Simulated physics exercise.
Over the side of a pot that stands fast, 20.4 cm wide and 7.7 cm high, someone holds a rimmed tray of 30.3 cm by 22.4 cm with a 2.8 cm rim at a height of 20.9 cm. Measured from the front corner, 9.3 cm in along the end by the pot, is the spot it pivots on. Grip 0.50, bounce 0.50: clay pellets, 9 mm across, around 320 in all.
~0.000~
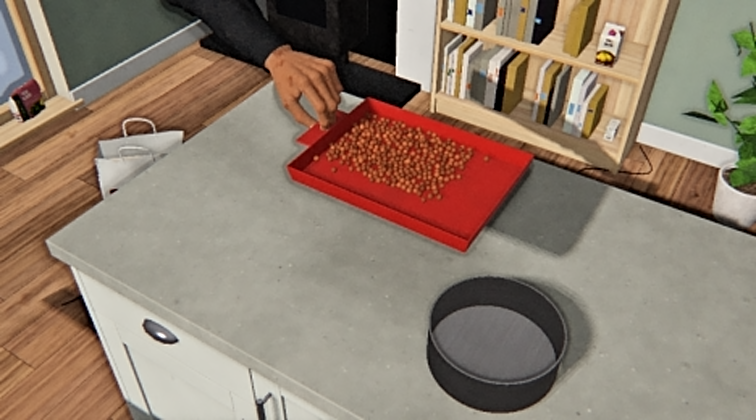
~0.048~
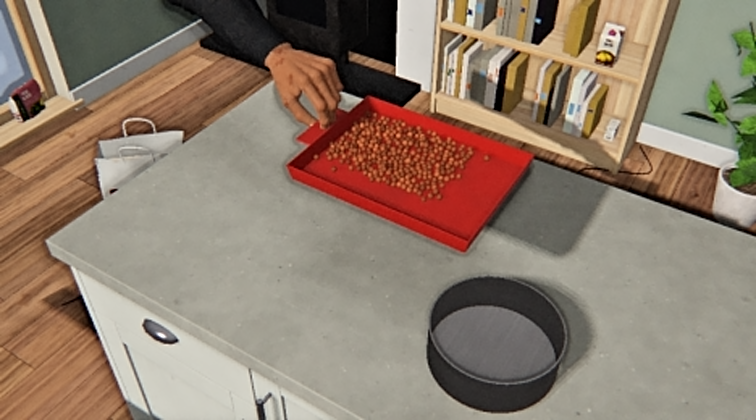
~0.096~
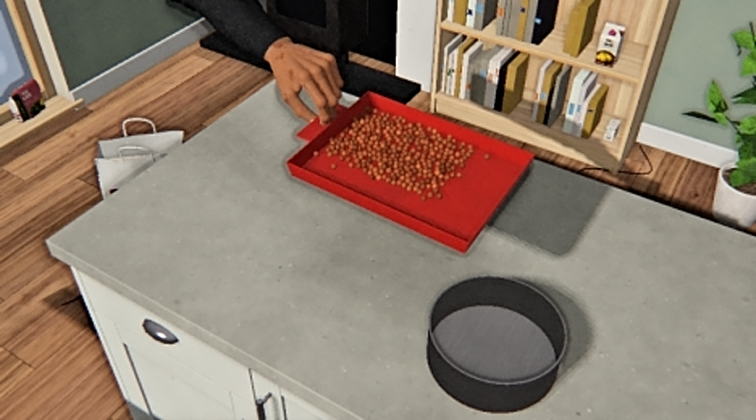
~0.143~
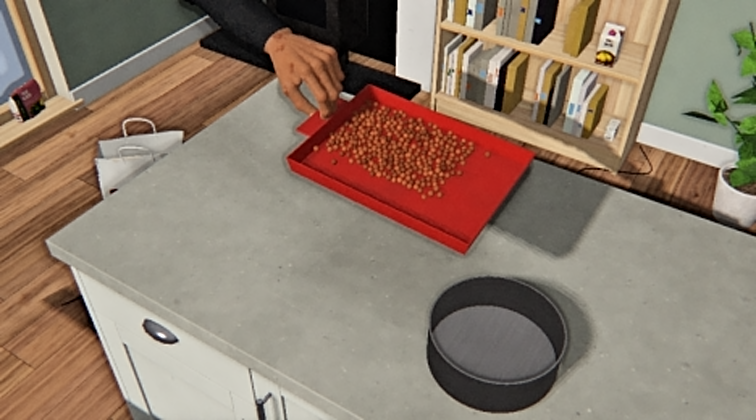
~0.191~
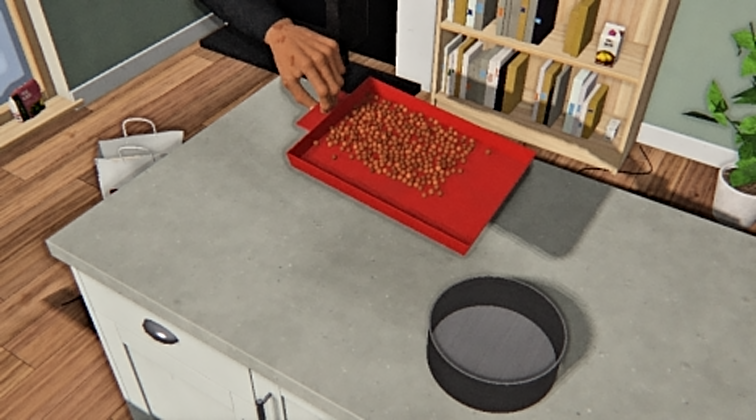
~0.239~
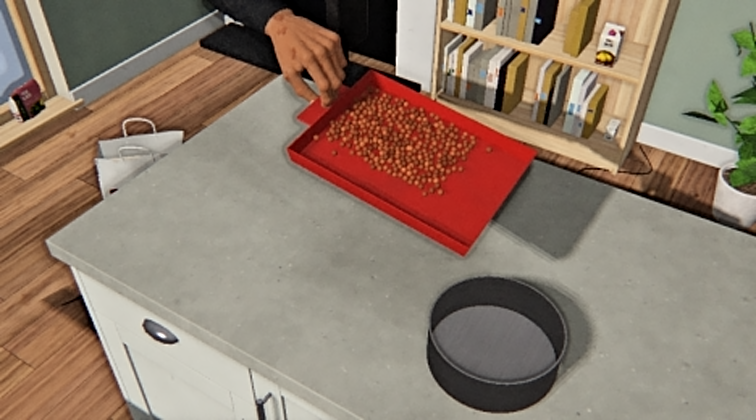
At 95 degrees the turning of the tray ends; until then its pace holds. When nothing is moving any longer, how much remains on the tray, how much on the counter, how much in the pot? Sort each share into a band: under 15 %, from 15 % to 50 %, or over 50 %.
Tray: Under 15 %; counter: Under 15 %; pot: Over 50 %.
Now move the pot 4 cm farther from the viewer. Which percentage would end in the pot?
With that change it comes to something like 95 in a hundred.
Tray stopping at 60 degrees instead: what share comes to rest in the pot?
I'd say close to 15 percent.
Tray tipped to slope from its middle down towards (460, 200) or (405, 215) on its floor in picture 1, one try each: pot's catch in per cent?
That would be close to 70 per cent and then close to 35 per cent.
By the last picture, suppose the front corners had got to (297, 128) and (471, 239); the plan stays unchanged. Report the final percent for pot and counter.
In the pot: 25 per cent; on the counter: 75 per cent.
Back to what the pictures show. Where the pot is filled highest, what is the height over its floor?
Roughly 2.0 cm.
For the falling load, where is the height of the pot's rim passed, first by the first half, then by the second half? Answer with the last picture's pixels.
At about (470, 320), then at (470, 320).
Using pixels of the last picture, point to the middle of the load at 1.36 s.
Estimated load position: Around (468, 230).
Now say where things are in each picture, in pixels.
The first frame shows tray tilt 0 degrees, front corners at (291, 166) and (466, 238); middle of the pieces at (399, 153); pot at (497, 326).
The second frame shows tray tilt 1 degrees, front corners at (291, 165) and (466, 239); middle of the pieces at (399, 152).
The third frame shows tray tilt 2 degrees, front corners at (291, 162) and (467, 240); middle of the pieces at (400, 149).
The fourth frame shows tray tilt 5 degrees, front corners at (291, 157) and (467, 241), lowest corner right front; middle of the pieces at (400, 145).
The fifth frame shows tray tilt 8 degrees, front corners at (291, 152) and (467, 243), lowest corner right front; middle of the pieces at (401, 141).
The sixth frame shows tray tilt 11 degrees, front corners at (292, 148) and (468, 245), lowest corner right front; middle of the pieces at (401, 137); pot at (497, 326). Its pace works out near 60 degrees a second.
After 0.91 s, tilt 50 degrees; the tray holds 100 %, the pot 0 %.
After 1.36 s, tilt 76 degrees; the tray holds 85 %, the pot 15 %.
After 1.89 s, tilt 95 degrees; the tray holds 30 %, the pot 50 %.
By 3.0 s all is still; tray 5 %, counter 0 %, pot 95 %.
